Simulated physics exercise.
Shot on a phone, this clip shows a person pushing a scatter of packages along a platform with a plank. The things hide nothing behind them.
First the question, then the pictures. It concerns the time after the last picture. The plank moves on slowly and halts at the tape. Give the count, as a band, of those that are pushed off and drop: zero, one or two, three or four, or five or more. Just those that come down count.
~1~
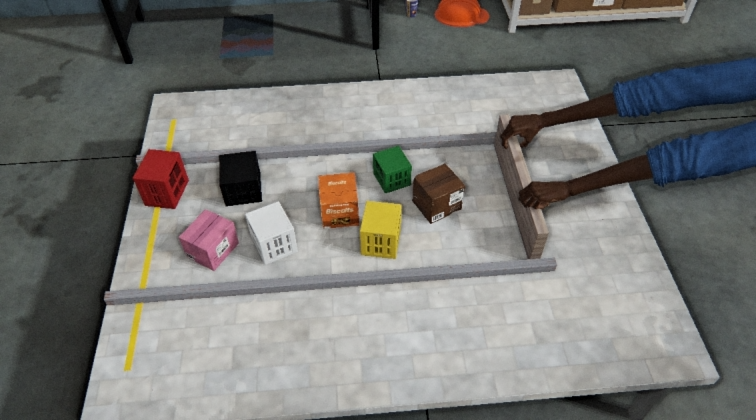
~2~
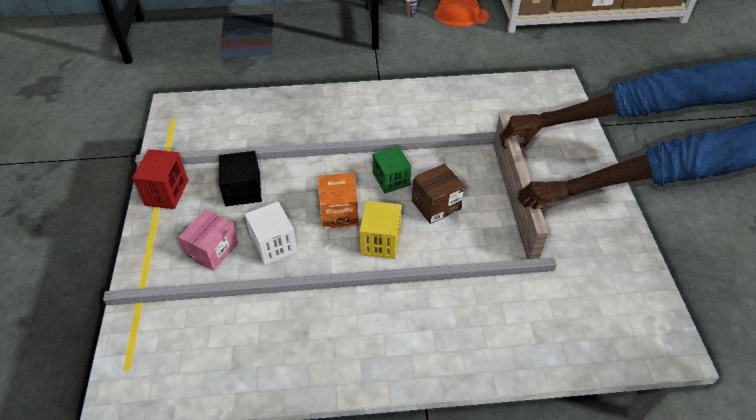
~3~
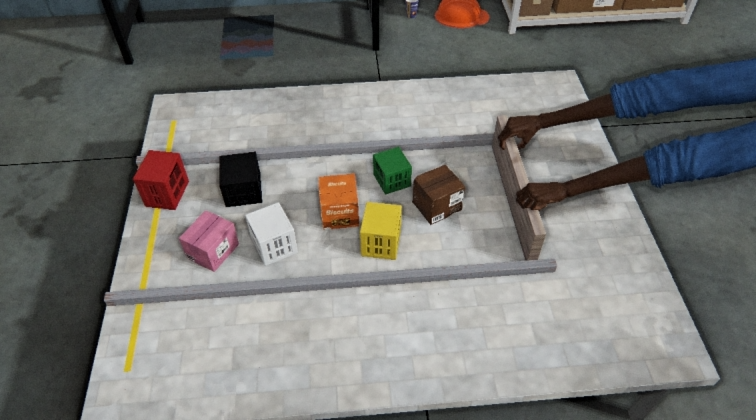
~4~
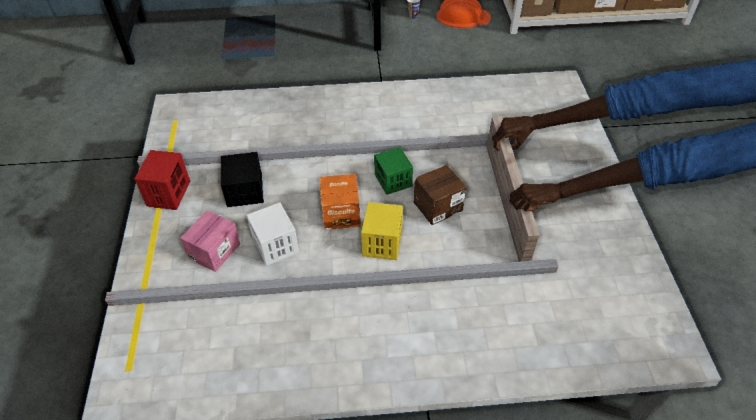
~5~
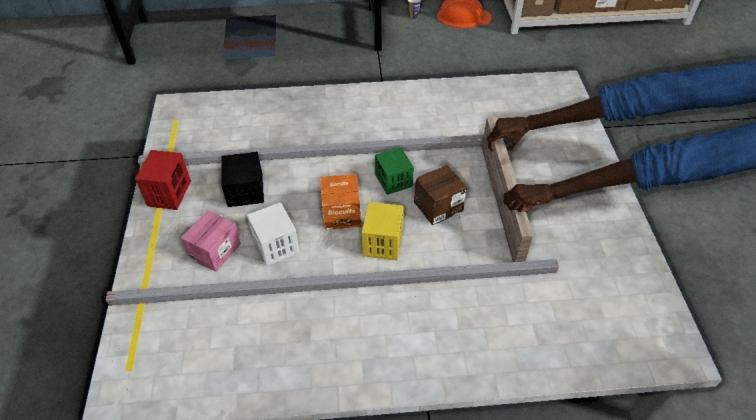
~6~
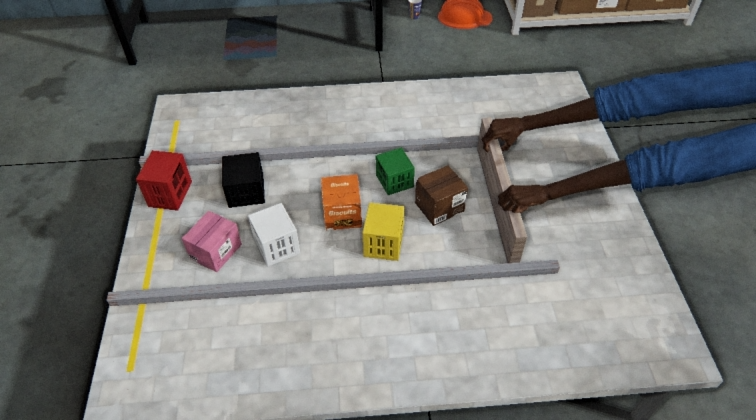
Lost: Five or more.
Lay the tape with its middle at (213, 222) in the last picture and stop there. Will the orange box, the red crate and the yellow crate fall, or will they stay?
Outcome - orange box: It stays up there; red crate: It is not there; yellow crate: It stays up there.
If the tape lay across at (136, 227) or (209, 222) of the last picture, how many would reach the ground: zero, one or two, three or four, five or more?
Taking the two places as listed: More than four, then one or two.
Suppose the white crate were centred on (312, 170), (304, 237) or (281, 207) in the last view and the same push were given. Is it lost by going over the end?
In turn it falls; goes over; goes over.
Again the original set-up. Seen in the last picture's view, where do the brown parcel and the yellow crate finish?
In the last picture the brown parcel sits at (134, 210) while the yellow crate sits at (127, 252).
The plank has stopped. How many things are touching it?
It's 3 of them.
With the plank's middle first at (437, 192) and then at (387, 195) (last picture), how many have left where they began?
Counting first: 1, next 4.
Soon after, none off yet; red crate at rest near (165, 180); pink parcel at rest near (213, 241); black crate at rest near (244, 180).
After that, none off yet; red crate at rest near (165, 180); pink parcel displaced about its own width near (178, 244); black crate displaced a little near (223, 178).
In the end, the number that fall off is five or more; gone, orange box, white crate, black crate, pink parcel and red crate.
